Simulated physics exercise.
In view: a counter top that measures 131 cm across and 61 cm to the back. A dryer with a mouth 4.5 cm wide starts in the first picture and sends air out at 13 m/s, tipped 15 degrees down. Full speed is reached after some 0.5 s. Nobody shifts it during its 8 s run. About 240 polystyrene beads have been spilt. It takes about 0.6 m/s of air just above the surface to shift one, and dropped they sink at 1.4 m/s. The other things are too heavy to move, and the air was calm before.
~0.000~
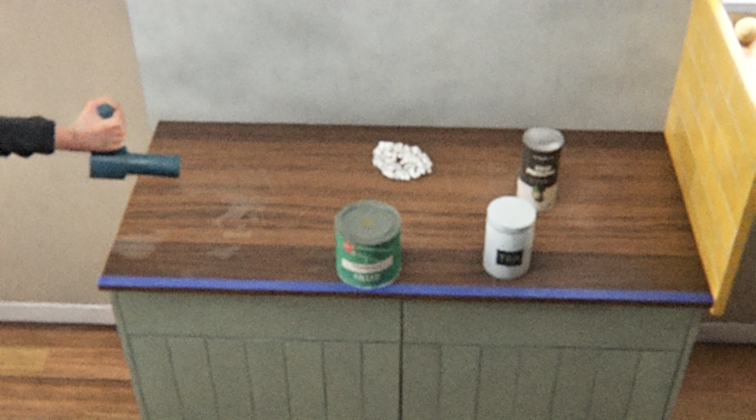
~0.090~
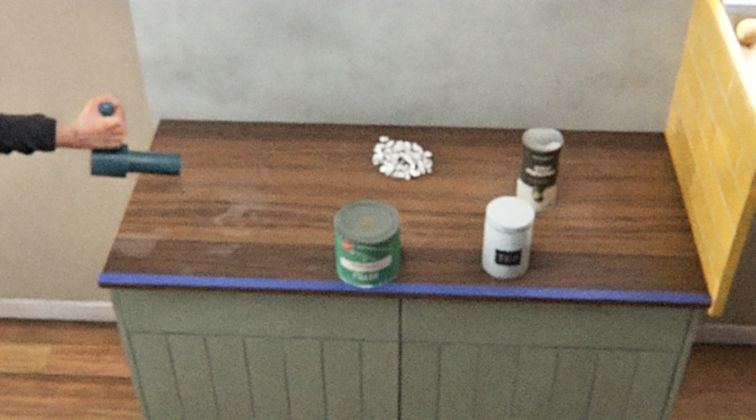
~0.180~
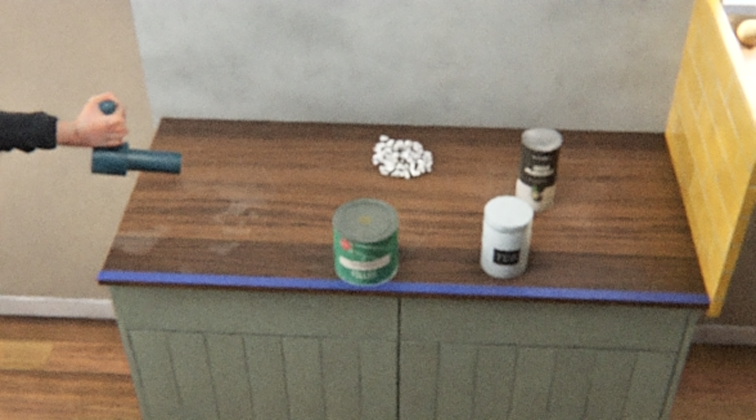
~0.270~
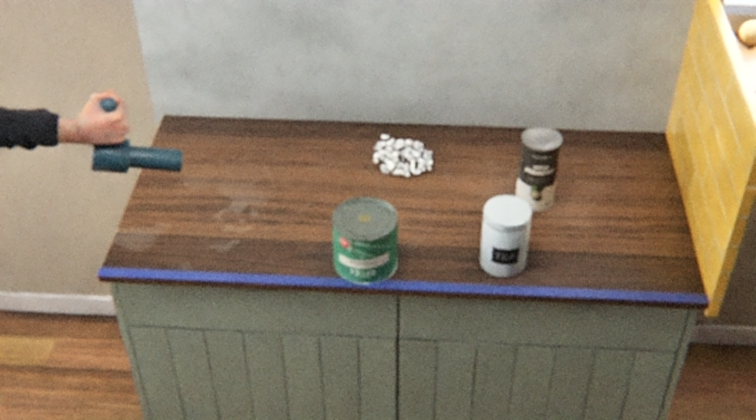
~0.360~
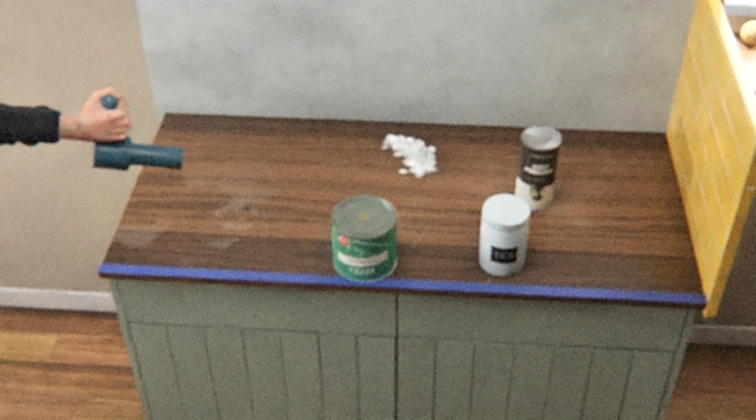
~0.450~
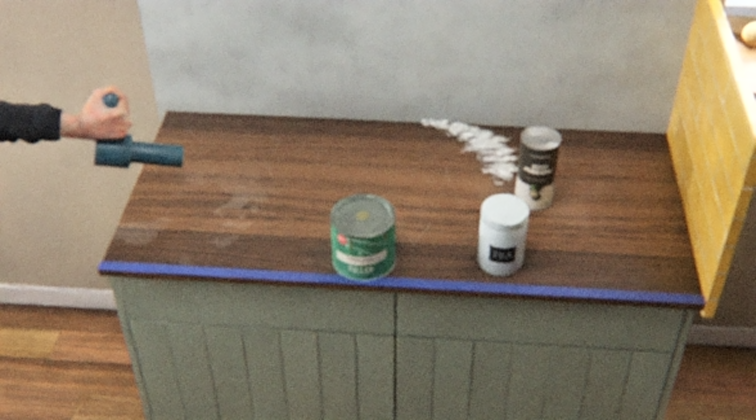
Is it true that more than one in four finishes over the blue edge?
As for a quarter going over the blue edge: Yes.
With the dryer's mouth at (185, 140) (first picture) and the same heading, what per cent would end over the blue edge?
Then about 90 %.
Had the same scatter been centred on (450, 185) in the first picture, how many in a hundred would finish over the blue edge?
In that case some 90 per cent.
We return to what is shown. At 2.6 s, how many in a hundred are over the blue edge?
Near 90 %.
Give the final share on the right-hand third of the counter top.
Some 2 per cent.
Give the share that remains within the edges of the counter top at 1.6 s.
Some 20 per cent.
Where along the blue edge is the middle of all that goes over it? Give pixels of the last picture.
Around (655, 302).
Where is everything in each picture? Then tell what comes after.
The middle of the polystyrene beads is near (404, 161), none has stirred yet and the mouth of the dryer is at (179, 167), in the first frame.
The middle of the polystyrene beads is near (403, 159), none has stirred yet and the blue edge is centred on (401, 292), in the second frame.
The middle of the polystyrene beads is near (403, 159), none has stirred yet, the top of a tin is at (542, 138) and the top of a tin is at (366, 219), in the third frame.
The middle of the polystyrene beads is near (403, 158) and none has stirred yet, in the fourth frame.
The middle of the polystyrene beads is near (414, 154), the farthest in sight from the dryer is at (433, 152) and about 50 % have left their places, in the fifth frame.
The middle of the polystyrene beads is near (487, 146), the farthest in sight from the dryer is at (516, 159) and all have left their places, in the sixth frame.
After 1.6 s the count stands so, 78 % are over the blue edge; the middle of those still in play is near (698, 274).
After 2.6 s the count stands so, 89 % are over the blue edge.
After 4.4 s the count stands so, 97 % are over the blue edge.
After 8.0 s, at the end, 98 % are over the blue edge.
